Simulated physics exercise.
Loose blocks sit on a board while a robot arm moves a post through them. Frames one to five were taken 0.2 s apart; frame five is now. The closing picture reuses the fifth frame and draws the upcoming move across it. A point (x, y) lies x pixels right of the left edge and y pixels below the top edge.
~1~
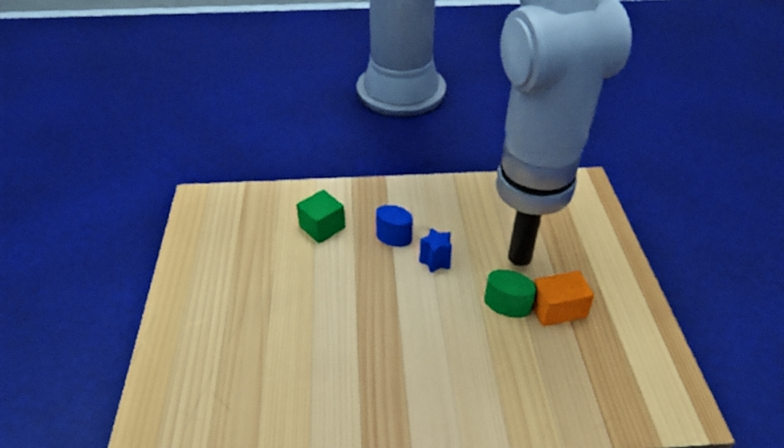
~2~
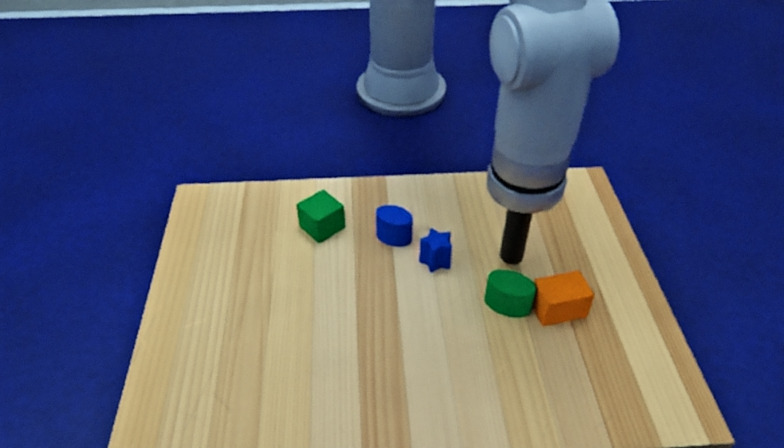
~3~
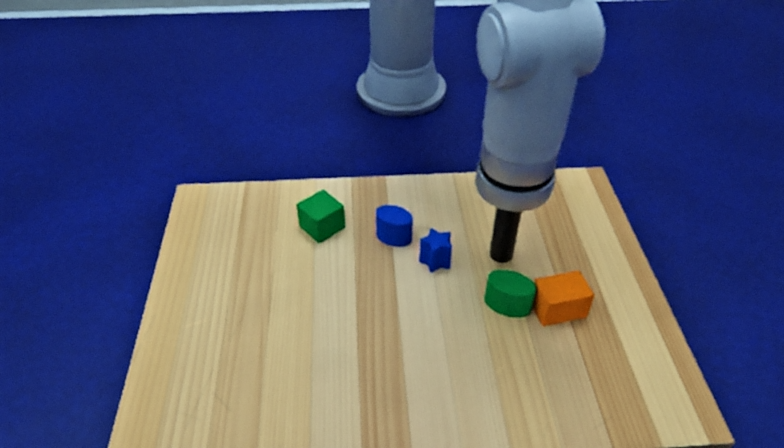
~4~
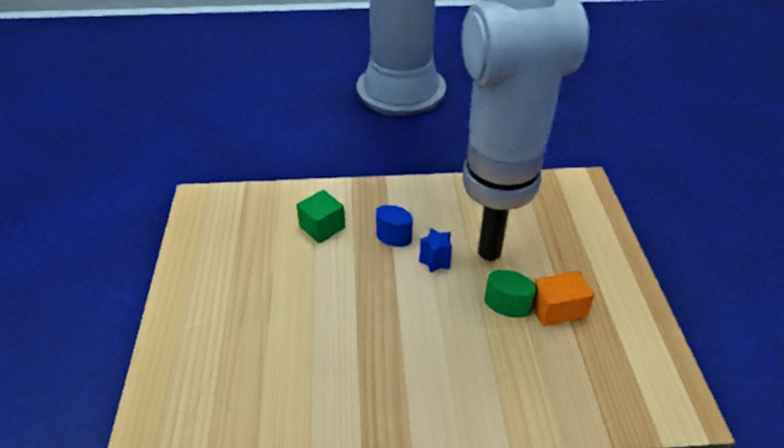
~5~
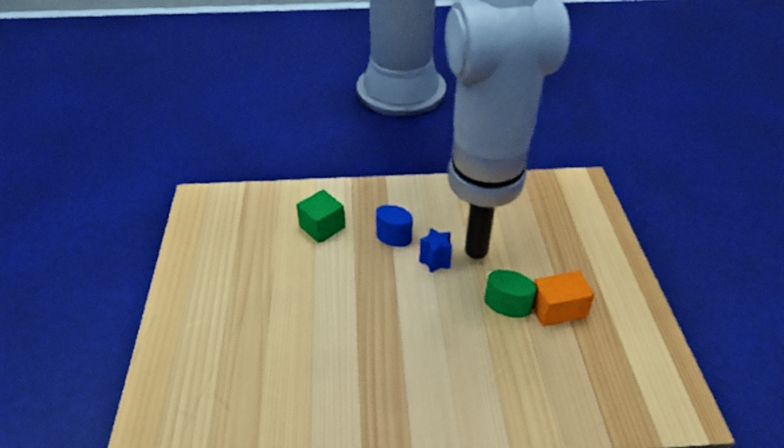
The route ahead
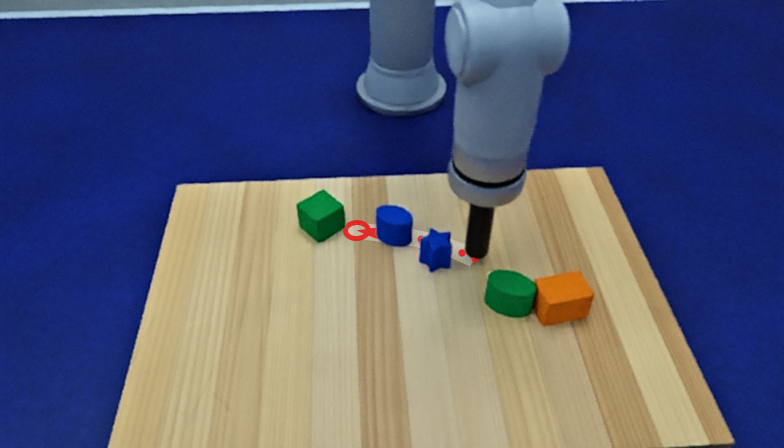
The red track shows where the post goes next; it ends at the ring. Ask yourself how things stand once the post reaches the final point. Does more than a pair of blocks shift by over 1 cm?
I believe so.
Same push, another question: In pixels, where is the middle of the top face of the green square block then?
Just about (304, 198).
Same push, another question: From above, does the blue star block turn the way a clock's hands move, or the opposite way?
Spins counterclockwise.
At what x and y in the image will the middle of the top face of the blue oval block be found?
Its top centre is at about (335, 196).
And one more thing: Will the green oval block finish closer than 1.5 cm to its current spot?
Yes - that is the case.
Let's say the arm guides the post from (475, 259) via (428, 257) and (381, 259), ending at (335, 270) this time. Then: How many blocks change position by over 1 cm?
A single block is moved.
Drawn move, from (475, 259) through (437, 243) and (397, 235) to (357, 230).
What follows on the original path. One third of the way, post at (438, 235); blue star block at (428, 237), turned 55° anticlockwise.
Two thirds of the way, post at (396, 227); blue oval block at (366, 209); blue star block at (425, 236), turned 80° anticlockwise.
At the end, post at (356, 222); green square block at (304, 198), turned 50° anticlockwise; blue oval block at (335, 196), turned 50° clockwise; blue star block at (425, 236), turned 80° anticlockwise; green oval block still.
